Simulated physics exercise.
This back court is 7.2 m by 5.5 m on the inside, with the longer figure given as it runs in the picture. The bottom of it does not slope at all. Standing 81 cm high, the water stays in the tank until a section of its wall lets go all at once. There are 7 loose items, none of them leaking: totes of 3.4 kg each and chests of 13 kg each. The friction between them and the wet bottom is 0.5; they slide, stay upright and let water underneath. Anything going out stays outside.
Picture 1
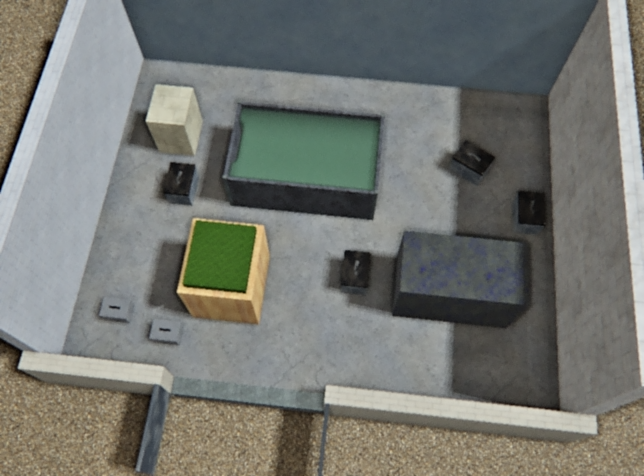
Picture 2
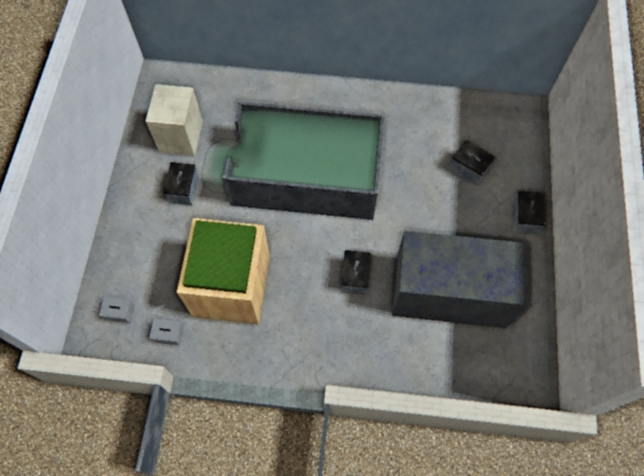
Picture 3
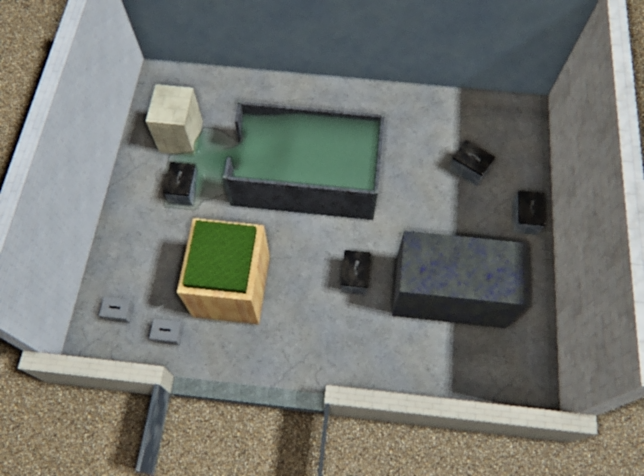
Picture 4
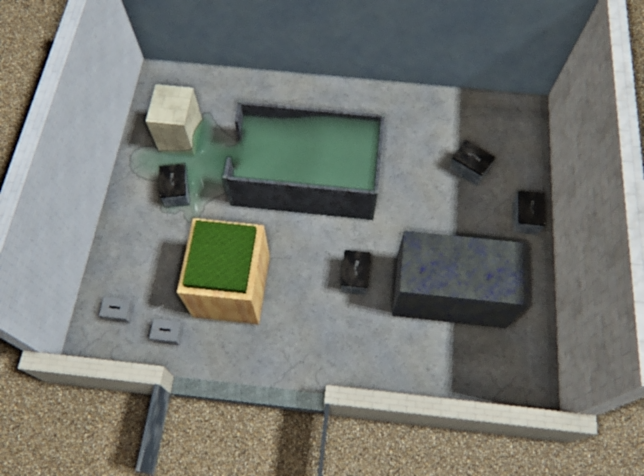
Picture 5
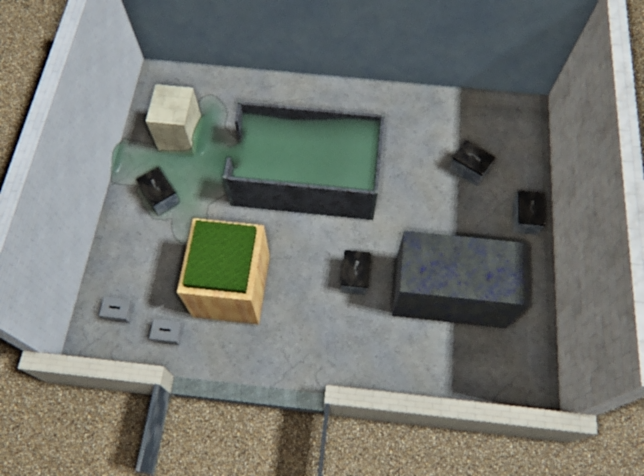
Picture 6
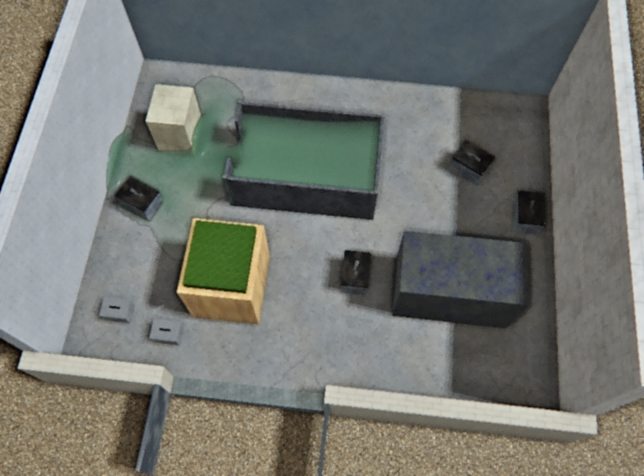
Green water spreading from the open left end of a raised tank across a walled court, pushing one dark chest leftward.
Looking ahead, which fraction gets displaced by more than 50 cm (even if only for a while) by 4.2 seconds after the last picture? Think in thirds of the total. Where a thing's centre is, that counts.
My answer: One to two thirds of the total.
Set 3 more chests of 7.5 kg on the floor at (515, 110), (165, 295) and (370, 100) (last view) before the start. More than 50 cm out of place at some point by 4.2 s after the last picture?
In order: Within it, beyond it, beyond it.
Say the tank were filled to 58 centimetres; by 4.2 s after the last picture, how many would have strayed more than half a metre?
It would come to 3 of them.
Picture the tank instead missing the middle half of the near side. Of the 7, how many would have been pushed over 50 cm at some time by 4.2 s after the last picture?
Then 1 of them would.
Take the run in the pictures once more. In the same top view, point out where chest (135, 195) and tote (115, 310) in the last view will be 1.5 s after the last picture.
Estimated pixels: (139, 319) and (123, 347).
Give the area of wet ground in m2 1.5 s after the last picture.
Roughly 14 m2.
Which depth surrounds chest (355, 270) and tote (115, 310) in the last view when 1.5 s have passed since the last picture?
Close to 0 and 7 centimetres.
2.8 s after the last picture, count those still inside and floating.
Total: 2.
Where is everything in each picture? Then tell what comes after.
The first picture shows a chest at (179, 178), on the bottom; a tote at (165, 330), on the bottom; 2.9 m2 under water; 0 of 7 have shifted.
The second picture shows a chest at (179, 178), on the bottom; a tote at (165, 330) rests on the ground; water covers 3.4 m2; 0 of 7 have shifted.
The third picture shows a chest at (179, 178), on the bottom; a tote at (165, 330) rests on the ground; water covers 3.9 m2; 0 of 7 have shifted.
The fourth picture shows a chest at (172, 180), on the bottom, 11 cm from its start; a tote at (165, 330) rests on the ground; water covers 4.5 m2; 1 of 7 have shifted.
The fifth picture shows a chest at (155, 185) rests on the ground, 38 cm from its start; a tote at (165, 330) rests on the ground; water covers 5.4 m2; 1 of 7 have shifted.
The sixth picture shows a chest at (137, 193), on the bottom, 69 cm from its start; a tote at (165, 330) rests on the ground; water covers 6.5 m2; 1 of 7 have shifted.
Then, 0.4 s after the last picture 1 of 7 are over 50 cm from their spots; 0 afloat.
Then, 1.5 s after the last picture 2 of 7 are over 50 cm from their spots; 1 afloat.
Then, 2.8 s after the last picture 3 of 7 are over 50 cm from their spots; 2 afloat.
Then, 4.2 s after the last picture 4 of 7 are over 50 cm from their spots, and 4 have been at some point; 0 afloat.
